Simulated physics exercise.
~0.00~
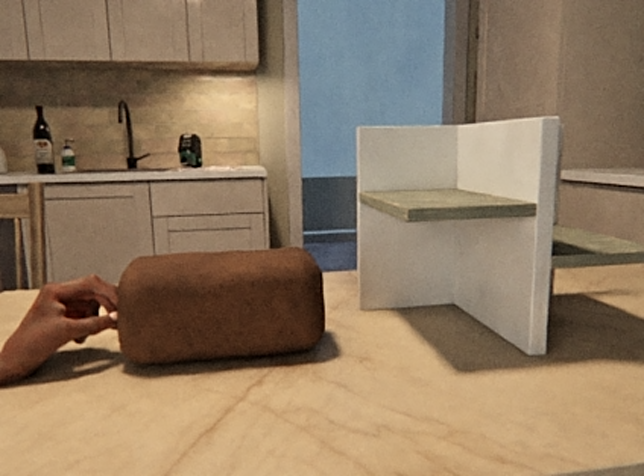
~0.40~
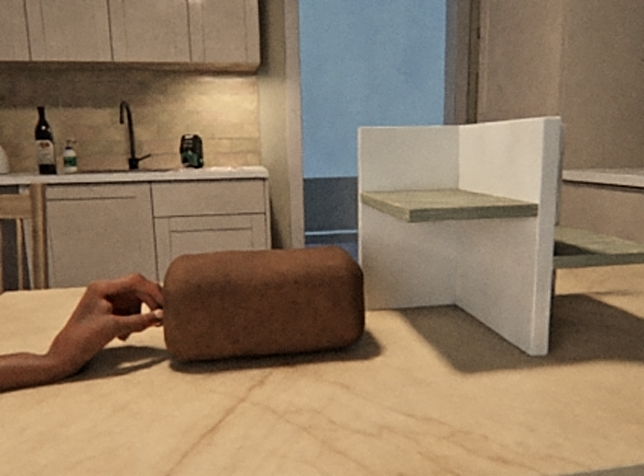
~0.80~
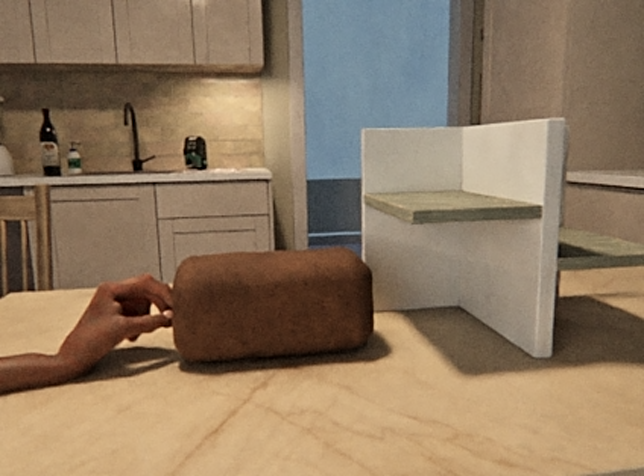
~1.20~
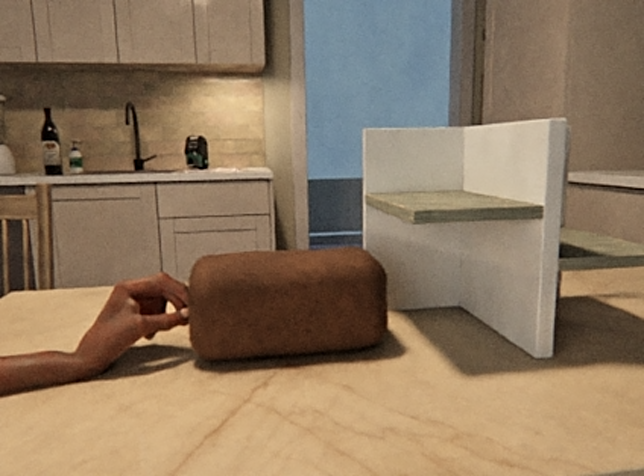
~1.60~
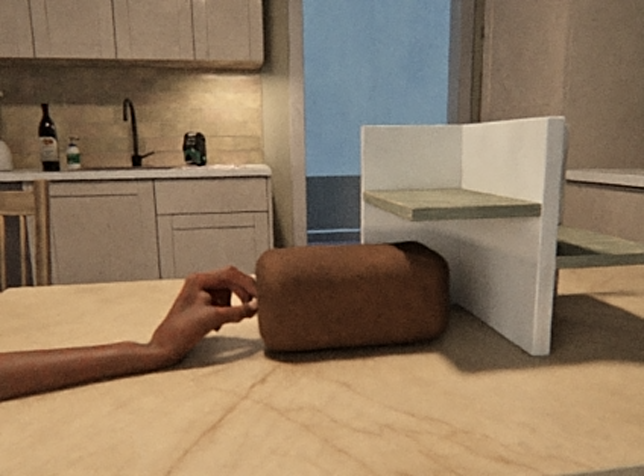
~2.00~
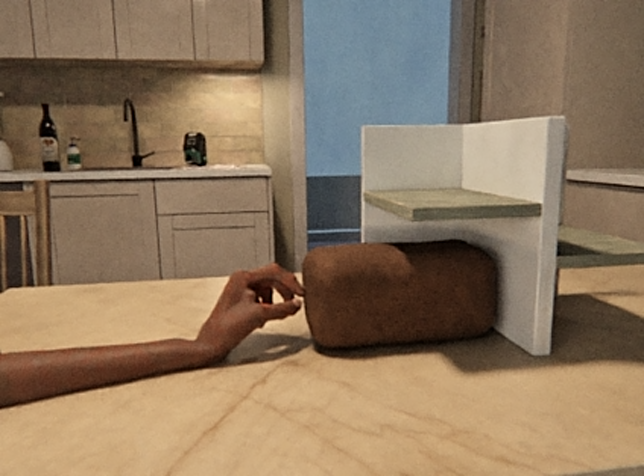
On a pale tabletop in a kitchen, a hand slid a brown loaf steadily to the right towards a white stand with a low greenish shelf, and the loaf cleared the underside and went in beneath it, the hand still behind it.
